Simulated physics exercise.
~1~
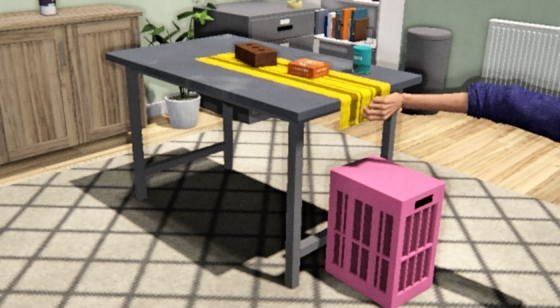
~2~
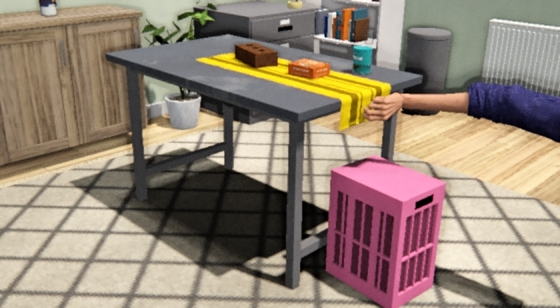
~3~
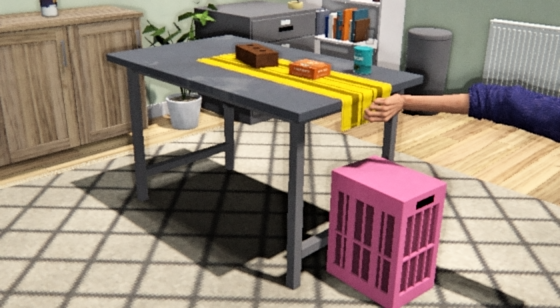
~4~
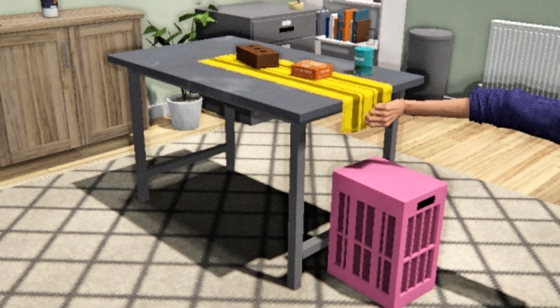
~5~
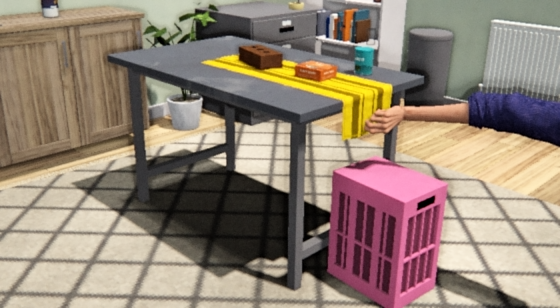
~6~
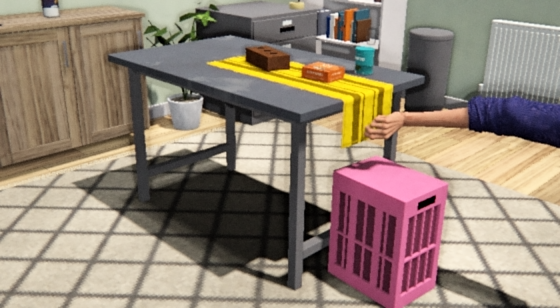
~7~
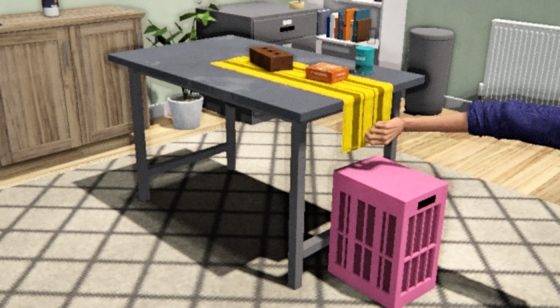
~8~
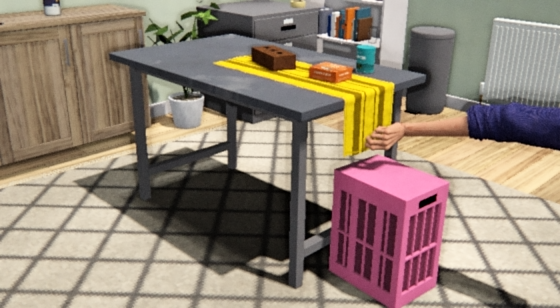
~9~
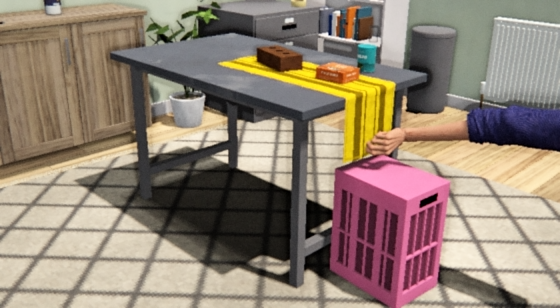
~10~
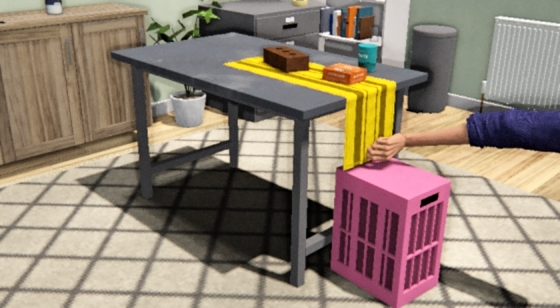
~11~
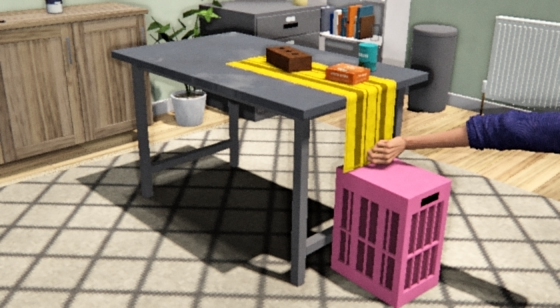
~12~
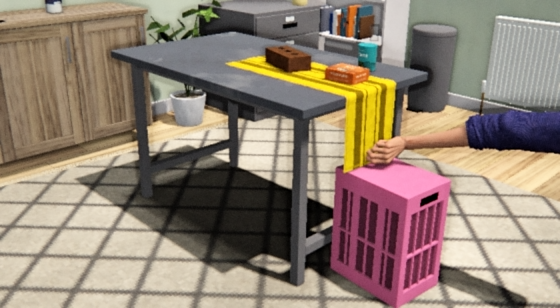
In a room with a patterned rug, a hand pulled a yellow cloth down over the end of a gray table, carrying a brown brick and an orange packet along, until its hem reached the pink crate, with both still on top beside a turquoise tin.
